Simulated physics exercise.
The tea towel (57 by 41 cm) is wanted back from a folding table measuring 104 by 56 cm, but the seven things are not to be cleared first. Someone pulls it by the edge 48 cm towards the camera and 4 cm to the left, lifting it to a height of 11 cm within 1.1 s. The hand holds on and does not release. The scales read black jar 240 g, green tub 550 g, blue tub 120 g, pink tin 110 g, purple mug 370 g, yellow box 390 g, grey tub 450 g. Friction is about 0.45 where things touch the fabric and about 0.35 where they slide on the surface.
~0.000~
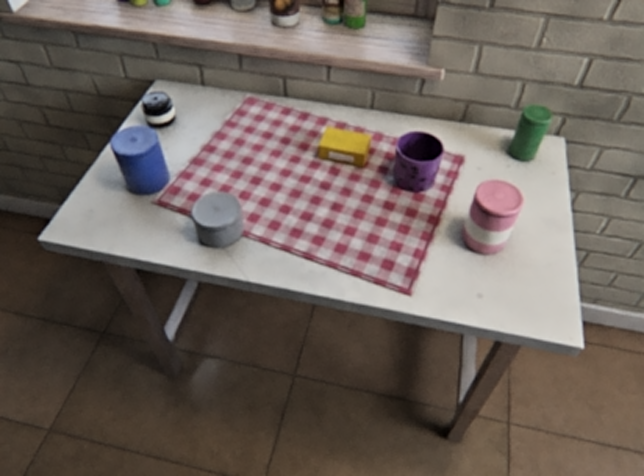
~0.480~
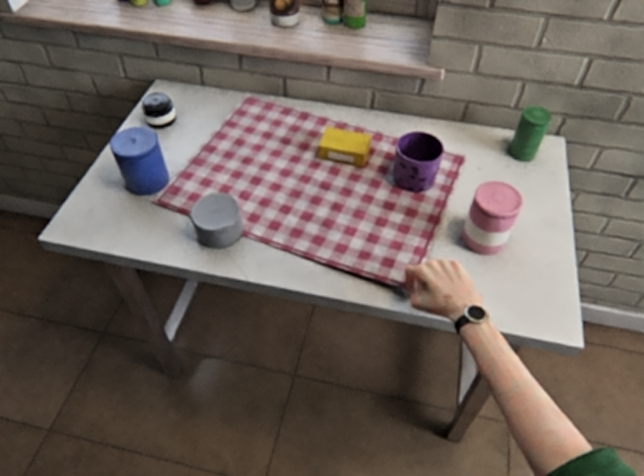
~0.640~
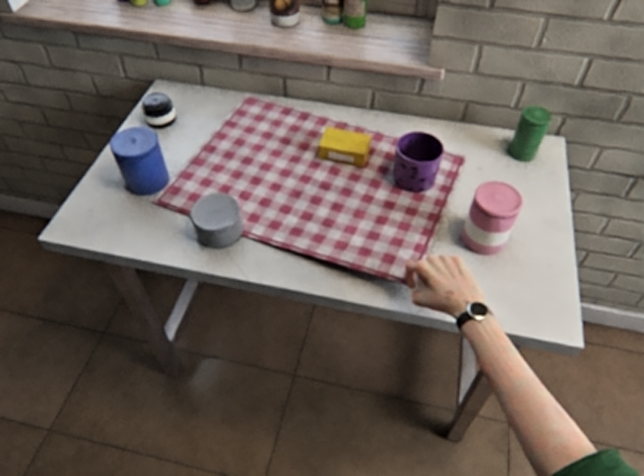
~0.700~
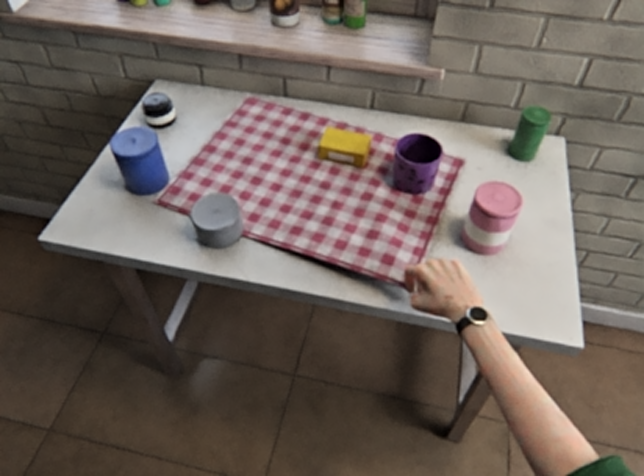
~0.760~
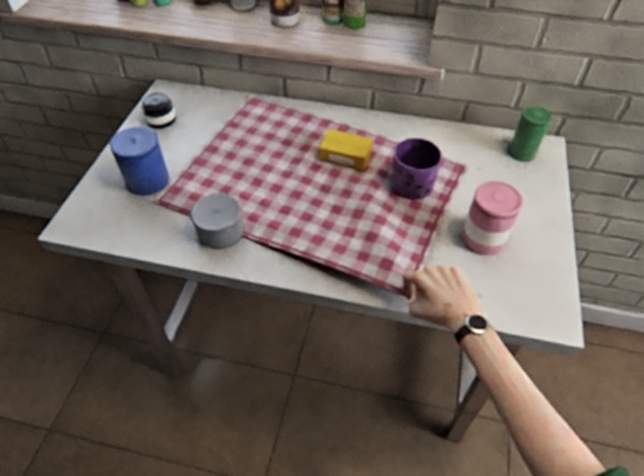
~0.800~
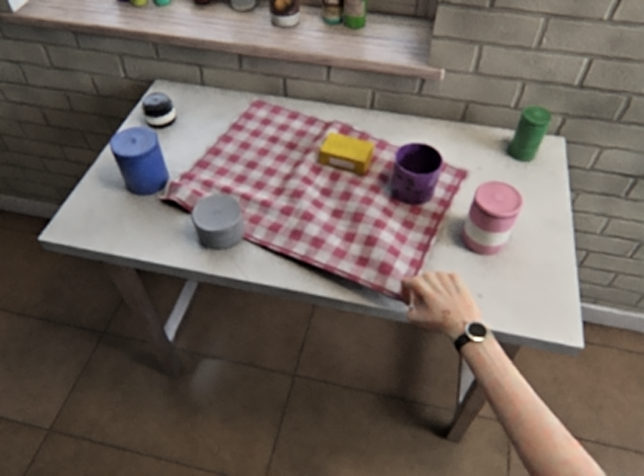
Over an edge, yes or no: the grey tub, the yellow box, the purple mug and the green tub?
Per item: Grey tub - yes, over; yellow box - yes, over; purple mug - yes, over; green tub - no, still on.
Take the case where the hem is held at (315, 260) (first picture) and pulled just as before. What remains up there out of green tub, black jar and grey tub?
Result: Green tub keeps its place; black jar keeps its place; grey tub leaves the top.
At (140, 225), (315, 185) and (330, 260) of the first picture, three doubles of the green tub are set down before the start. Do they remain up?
Going through the three spots as listed: Holds its spot, ends up off the top and ends up off the top.
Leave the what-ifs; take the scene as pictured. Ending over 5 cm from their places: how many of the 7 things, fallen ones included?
So we're at 4.
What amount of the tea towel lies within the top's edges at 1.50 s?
About 25 per cent.
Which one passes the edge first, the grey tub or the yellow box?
Grey.
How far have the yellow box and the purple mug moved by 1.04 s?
Estimate: Yellow box near 15 cm, purple mug near 20 cm.
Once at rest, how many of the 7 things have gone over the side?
After counting, the figure is 3.
After 1.0 s, 90 % of the tea towel is still over the top; purple mug 18 cm off its start, yellow box 14 cm off its start, grey tub 4 cm off its start.
After 1.3 s, 65 % of the tea towel is still over the top; purple mug 35 cm off its start, yellow box 30 cm off its start, grey tub 11 cm off its start.
After 1.5 s, 25 % of the tea towel is still over the top; purple mug over the edge, yellow box 47 cm off its start at (375, 336), grey tub over the edge.
After 1.7 s, 0 % of the tea towel is still over the top; purple mug over the edge, yellow box over the edge, grey tub over the edge.
After 3.3 s, 0 % of the tea towel is still over the top; purple mug over the edge, yellow box over the edge, grey tub over the edge, green tub 0 cm off its start at (537, 114).
